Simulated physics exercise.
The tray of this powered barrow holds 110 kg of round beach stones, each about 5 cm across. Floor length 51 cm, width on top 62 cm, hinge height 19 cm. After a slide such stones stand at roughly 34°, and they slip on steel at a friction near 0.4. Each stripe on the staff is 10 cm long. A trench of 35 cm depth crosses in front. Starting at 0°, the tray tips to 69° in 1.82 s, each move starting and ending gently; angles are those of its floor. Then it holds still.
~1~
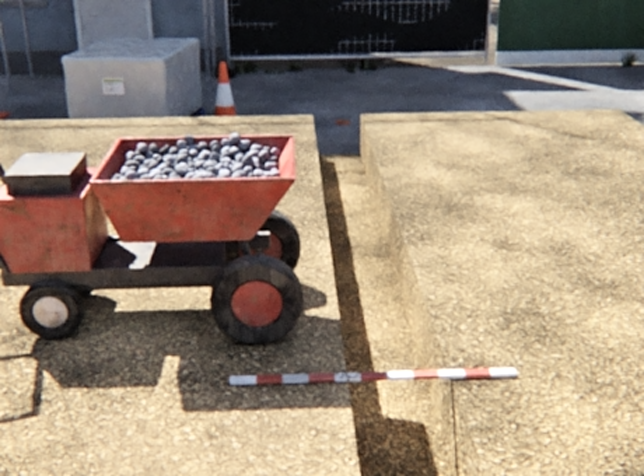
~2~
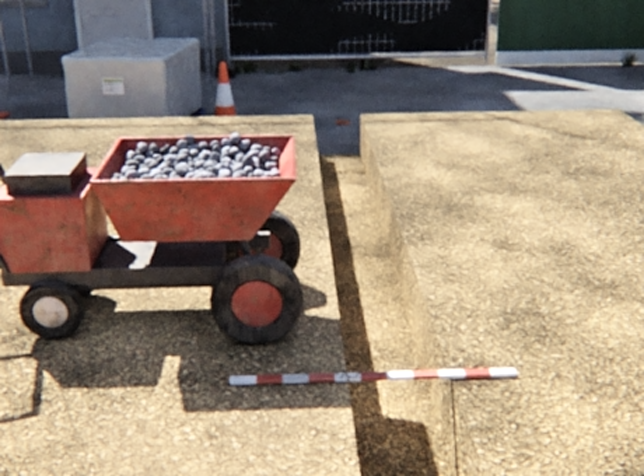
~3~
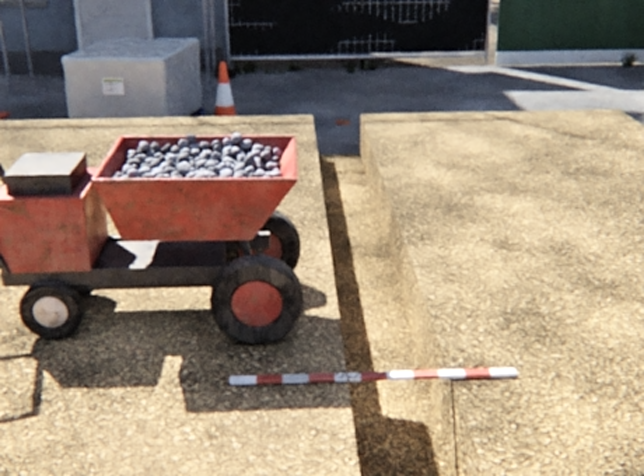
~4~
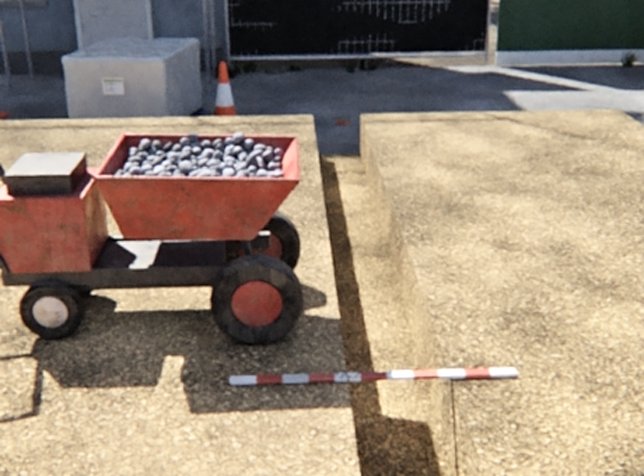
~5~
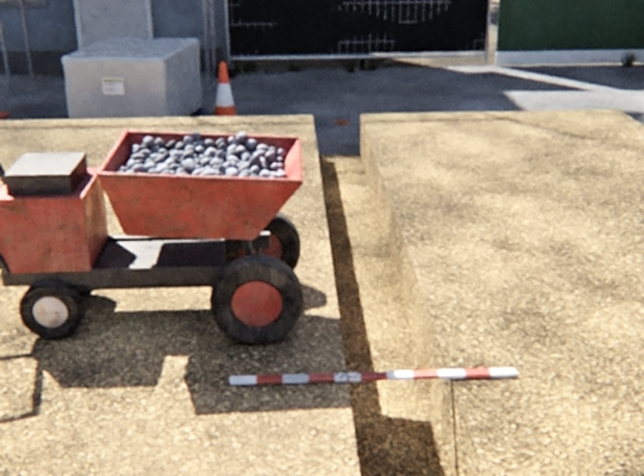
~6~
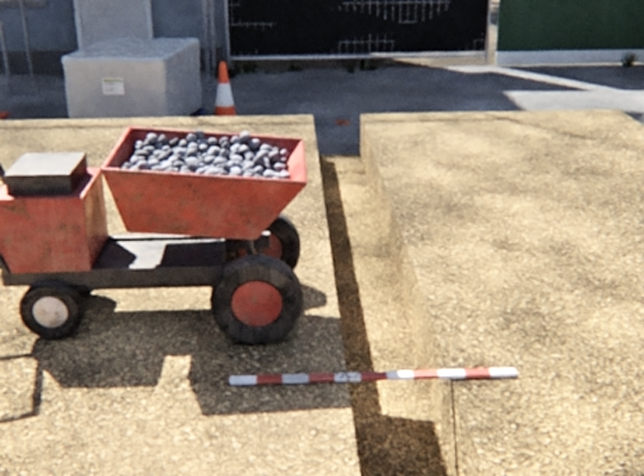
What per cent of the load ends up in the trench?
Roughly 68 per cent ends in the trench.
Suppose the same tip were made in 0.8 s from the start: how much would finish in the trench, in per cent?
It would be near 50 per cent.
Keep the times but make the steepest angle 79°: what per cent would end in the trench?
It would be near 65 per cent.
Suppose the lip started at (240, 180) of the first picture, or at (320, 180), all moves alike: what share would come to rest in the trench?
Near 100 per cent from the first place, 45 from the second.
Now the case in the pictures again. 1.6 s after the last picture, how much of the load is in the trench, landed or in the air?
About 30 per cent by then.
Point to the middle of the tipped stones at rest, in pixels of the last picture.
Near (409, 356).
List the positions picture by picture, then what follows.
In the first picture, lip at (294, 180), floor tilted 0°, highest stones at (202, 146).
In the second picture, lip at (295, 180), floor tilted 0°, highest stones at (203, 146).
In the third picture, the tray is at 1°, its lip at (296, 180); the top of the load is at (204, 145).
In the fourth picture, lip at (299, 181), floor tilted 2°, highest stones at (197, 146).
In the fifth picture, the tray is at 3°, its lip at (302, 182); the top of the load is at (192, 144).
In the sixth picture, lip at (306, 183), floor tilted 5°, highest stones at (184, 144).
Then, 1.1 s after the last picture the floor is at 58°, 97 % in the tray, 3 % in the trench; the foremost stones are at (407, 261).
Then, 1.6 s after the last picture the floor is at 69°, 46 % in the tray, 30 % in the trench, 24 % past the trench; the foremost stones are at (533, 303).
Then, 2.0 s after the last picture the floor is at 69°, 23 % in the tray, 45 % in the trench, 32 % past the trench; the foremost stones are at (598, 315).
Then, 3.9 s after the last picture the floor is at 69°, 0 % in the tray, 68 % in the trench, 32 % past the trench; the foremost stones are at (622, 316).
